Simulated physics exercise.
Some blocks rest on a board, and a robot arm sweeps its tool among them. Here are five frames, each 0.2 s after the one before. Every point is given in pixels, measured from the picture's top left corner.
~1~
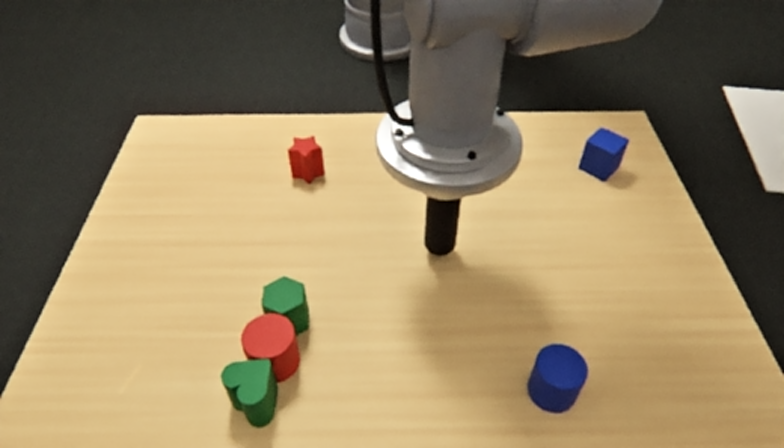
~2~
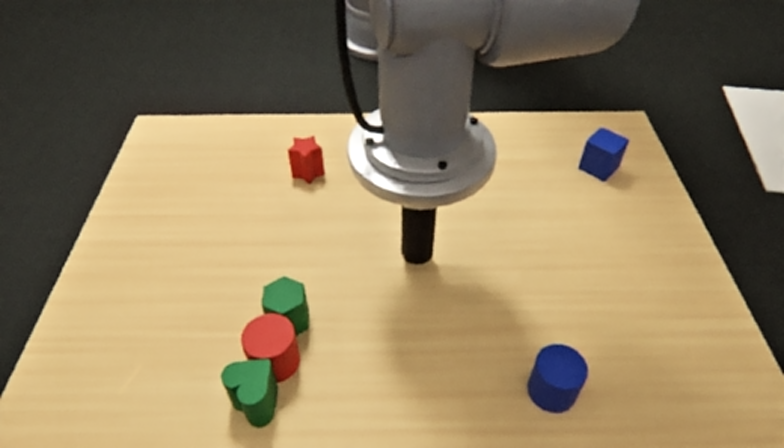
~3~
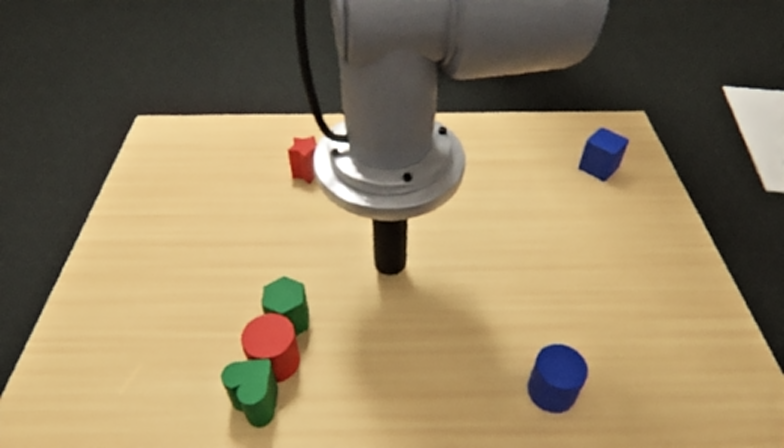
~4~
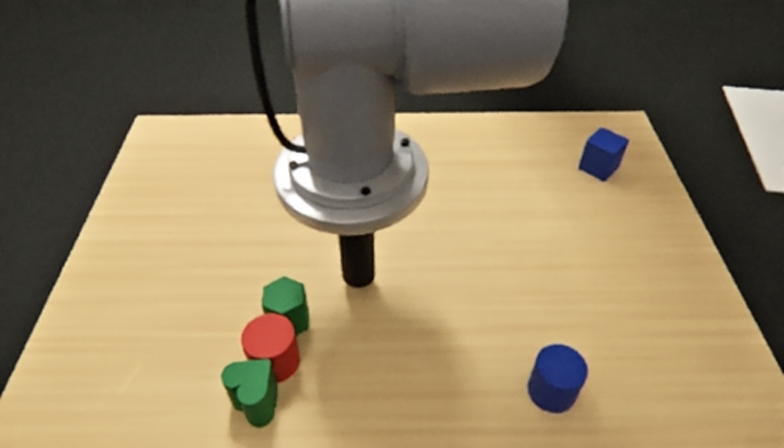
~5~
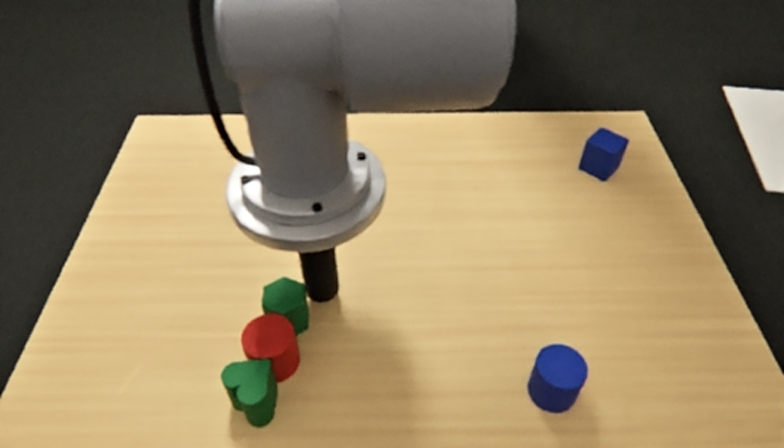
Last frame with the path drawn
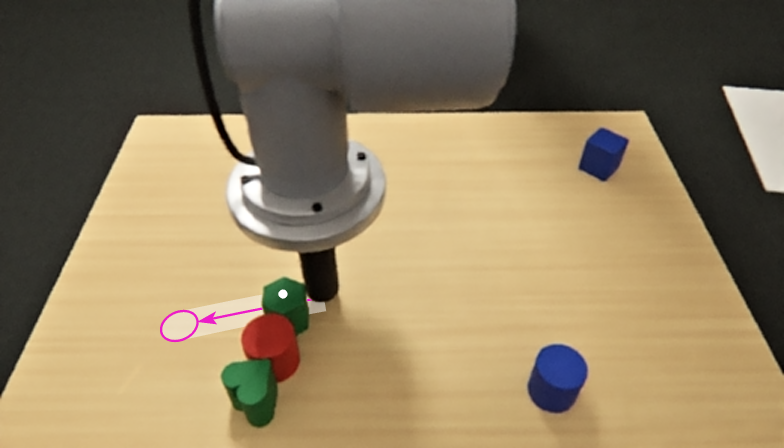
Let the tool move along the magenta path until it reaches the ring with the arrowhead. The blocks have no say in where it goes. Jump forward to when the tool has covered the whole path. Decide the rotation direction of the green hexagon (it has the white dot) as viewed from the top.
It makes a counterclockwise turn.
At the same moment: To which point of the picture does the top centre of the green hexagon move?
Its top face will be centred at roughly (218, 322).
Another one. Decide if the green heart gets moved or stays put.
Somewhere new.
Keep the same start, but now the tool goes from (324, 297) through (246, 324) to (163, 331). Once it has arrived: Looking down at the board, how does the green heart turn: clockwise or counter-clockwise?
From above, it looks like the green heart goes clockwise.
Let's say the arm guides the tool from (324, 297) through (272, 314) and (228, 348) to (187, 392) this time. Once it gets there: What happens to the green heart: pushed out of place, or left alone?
Moved off its spot.
Drawn move, from (324, 297) to (179, 326); the dot is on the green hexagon.
What follows on the original path. One third of the way, tool at (274, 298); green heart at (245, 393), turned 15° clockwise; red circular block at (254, 349); green hexagon at (242, 309), turned 25° anticlockwise.
Two thirds of the way, tool at (225, 307); green heart at (245, 395), turned 15° clockwise; red circular block at (253, 350); green hexagon at (219, 321), turned 85° anticlockwise.
At the end, tool at (175, 318); green heart at (245, 395), turned 15° clockwise; red circular block at (253, 350); green hexagon at (218, 322), turned 90° anticlockwise.
